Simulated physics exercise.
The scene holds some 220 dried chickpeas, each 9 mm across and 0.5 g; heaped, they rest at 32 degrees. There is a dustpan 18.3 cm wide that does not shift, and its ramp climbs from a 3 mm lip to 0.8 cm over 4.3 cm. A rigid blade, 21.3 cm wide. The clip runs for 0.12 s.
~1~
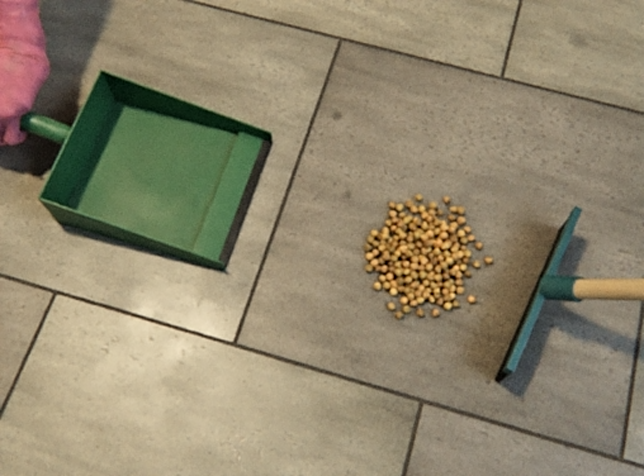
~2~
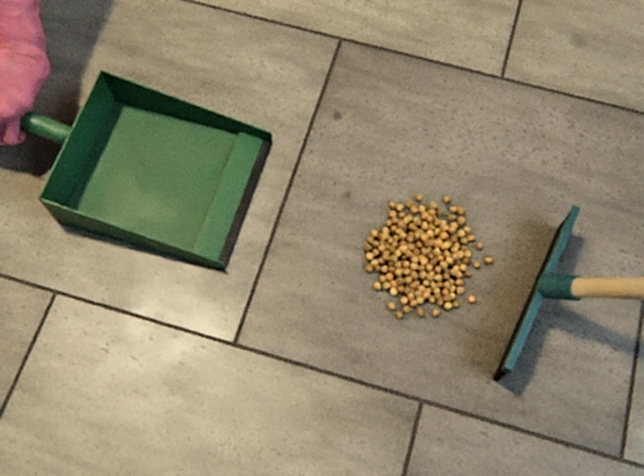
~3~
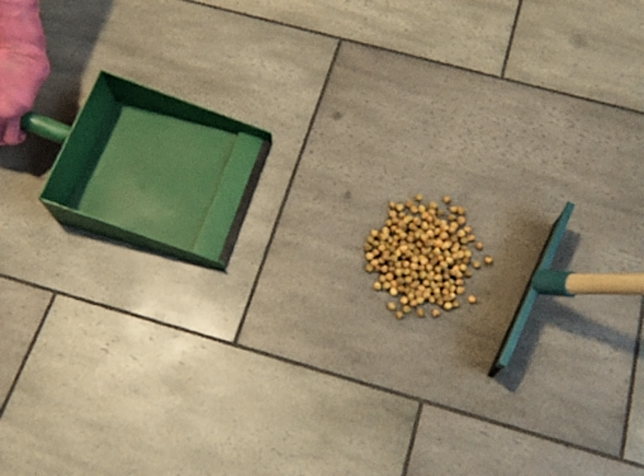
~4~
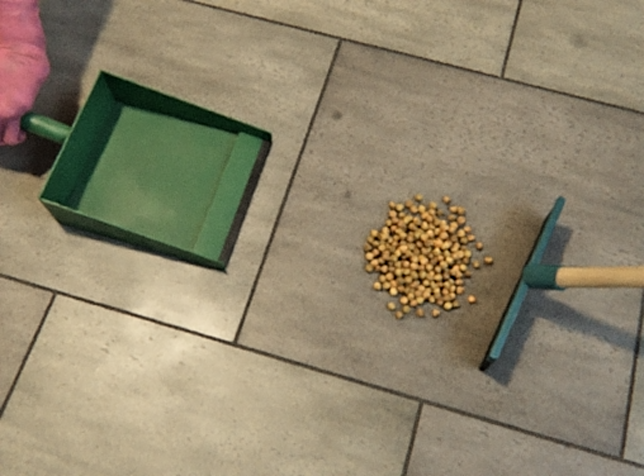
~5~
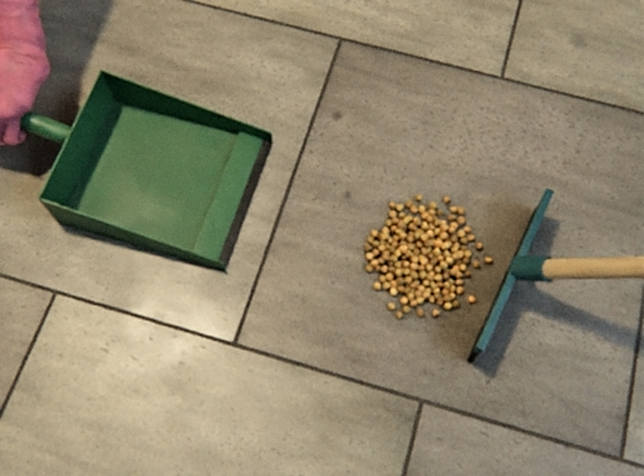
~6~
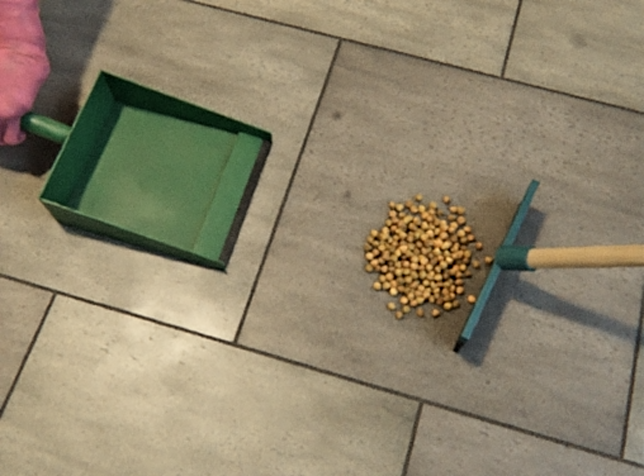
A green blade on a wooden handle slides left across tiles to a pile of chickpeas.
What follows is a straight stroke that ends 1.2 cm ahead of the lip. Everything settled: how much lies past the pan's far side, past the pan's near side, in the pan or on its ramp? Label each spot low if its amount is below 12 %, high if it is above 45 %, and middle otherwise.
Past the pan's far side: Middle, past the pan's near side: Low, in the pan or on its ramp: Middle.
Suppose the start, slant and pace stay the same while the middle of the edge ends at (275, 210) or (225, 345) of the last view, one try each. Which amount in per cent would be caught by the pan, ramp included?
About 40 % and 0 %.
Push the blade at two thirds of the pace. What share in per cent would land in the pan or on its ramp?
I'd put it at close to 30 per cent.
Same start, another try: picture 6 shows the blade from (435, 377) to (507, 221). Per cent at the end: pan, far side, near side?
Pan 5 % / far 10 % / near 25 %.
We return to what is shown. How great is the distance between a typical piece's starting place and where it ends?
Roughly 26 cm.
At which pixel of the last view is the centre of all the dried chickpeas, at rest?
Estimated resting centre: Around (259, 149).
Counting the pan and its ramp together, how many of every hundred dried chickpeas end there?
30 %.
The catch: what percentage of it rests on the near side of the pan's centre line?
Roughly 10 percent.
Then, 0.18 s after the last picture, middle of the blade 17 cm from the lip; 0 % over the lip, far side 10 %, near side 5 %.
Then, 0.31 s after the last picture, middle of the blade 7 cm from the lip; 0 % over the lip, far side 30 %, near side 5 %.
Then, 0.56 s after the last picture, middle of the blade 3 cm from the lip; 30 % over the lip, far side 35 %, near side 5 %.
In the end, far side 40 %, near side 5 %, pan 30 %, in front of the lip or behind the blade 25 %.
